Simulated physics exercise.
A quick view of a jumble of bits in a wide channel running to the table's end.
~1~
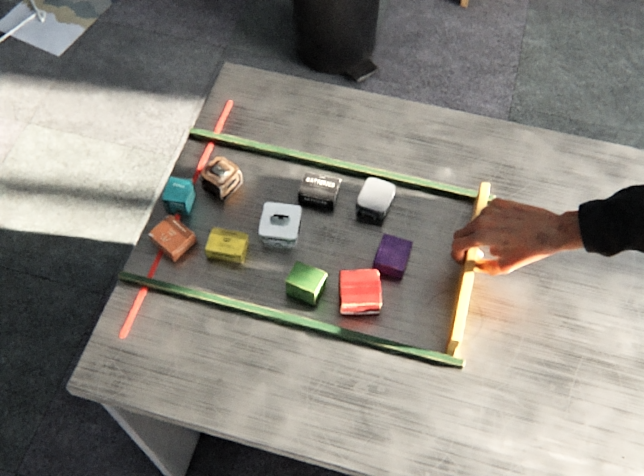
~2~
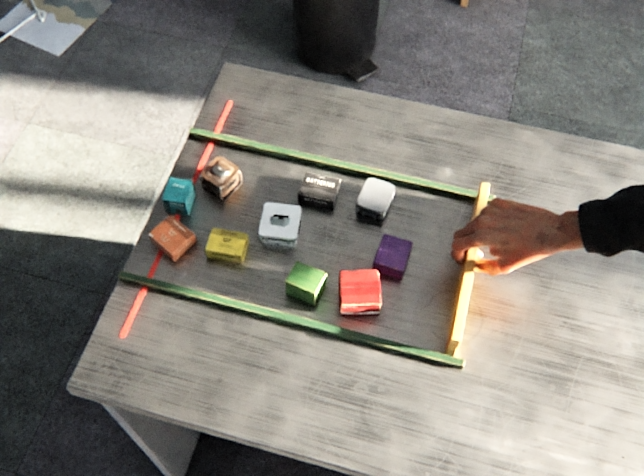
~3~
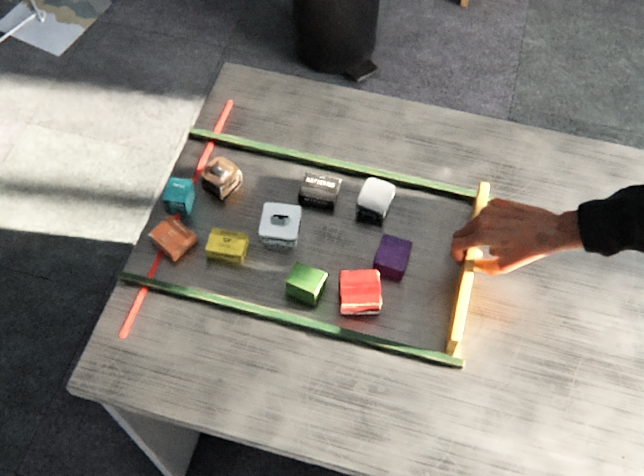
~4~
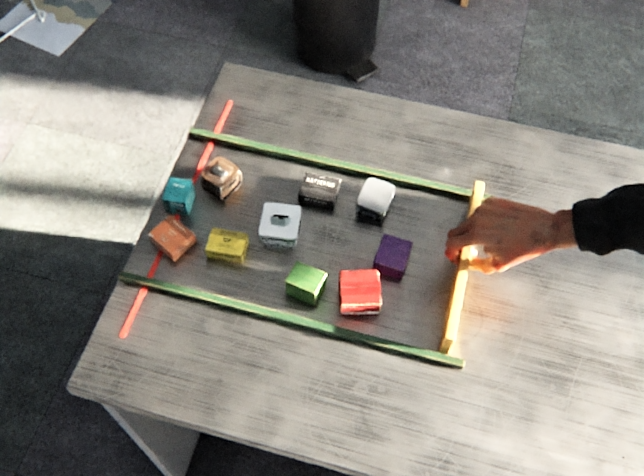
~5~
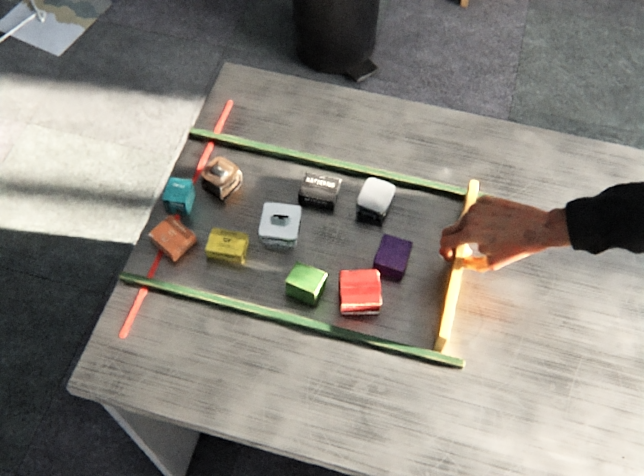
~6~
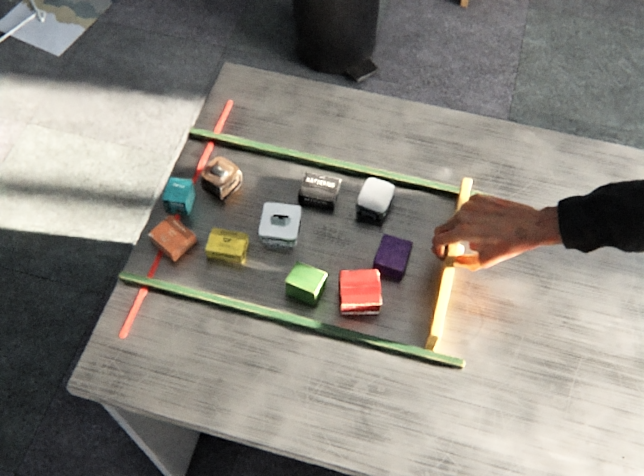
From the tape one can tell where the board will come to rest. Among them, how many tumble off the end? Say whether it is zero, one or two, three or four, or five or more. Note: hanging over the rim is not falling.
I expect that five or more fall off.
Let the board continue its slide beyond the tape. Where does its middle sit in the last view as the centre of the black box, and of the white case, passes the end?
First near (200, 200), second near (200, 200).
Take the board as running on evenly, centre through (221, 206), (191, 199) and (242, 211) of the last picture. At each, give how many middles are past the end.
Respectively 4, 7 and 2.
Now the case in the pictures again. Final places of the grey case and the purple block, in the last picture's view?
You'll see the grey case at (187, 157), with the purple block at (166, 202).
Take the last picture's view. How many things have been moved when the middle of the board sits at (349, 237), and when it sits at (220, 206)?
First 5, after that 10.
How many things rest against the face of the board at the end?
It's 3.
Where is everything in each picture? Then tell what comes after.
The first frame shows turquoise box (179, 196); orange box (172, 238); brown case (221, 178); board (468, 266); tape (182, 207).
The second frame shows orange box (172, 238); green block (306, 284).
The third frame shows brown case (221, 178); white case (281, 226).
The fourth frame shows turquoise box (179, 196); red box (359, 293).
The fifth frame shows orange box (172, 238); black box (319, 191).
The sixth frame shows turquoise box (179, 196); orange box (172, 238); brown case (221, 178); board (449, 261); tape (182, 207).
Soon after, none off yet; turquoise box at rest near (179, 196); orange box at rest near (172, 238); brown case at rest near (221, 178).
In the end, the number that fall off is five or more; gone, green block, black box, white case, yellow box, brown case, orange box and turquoise box.
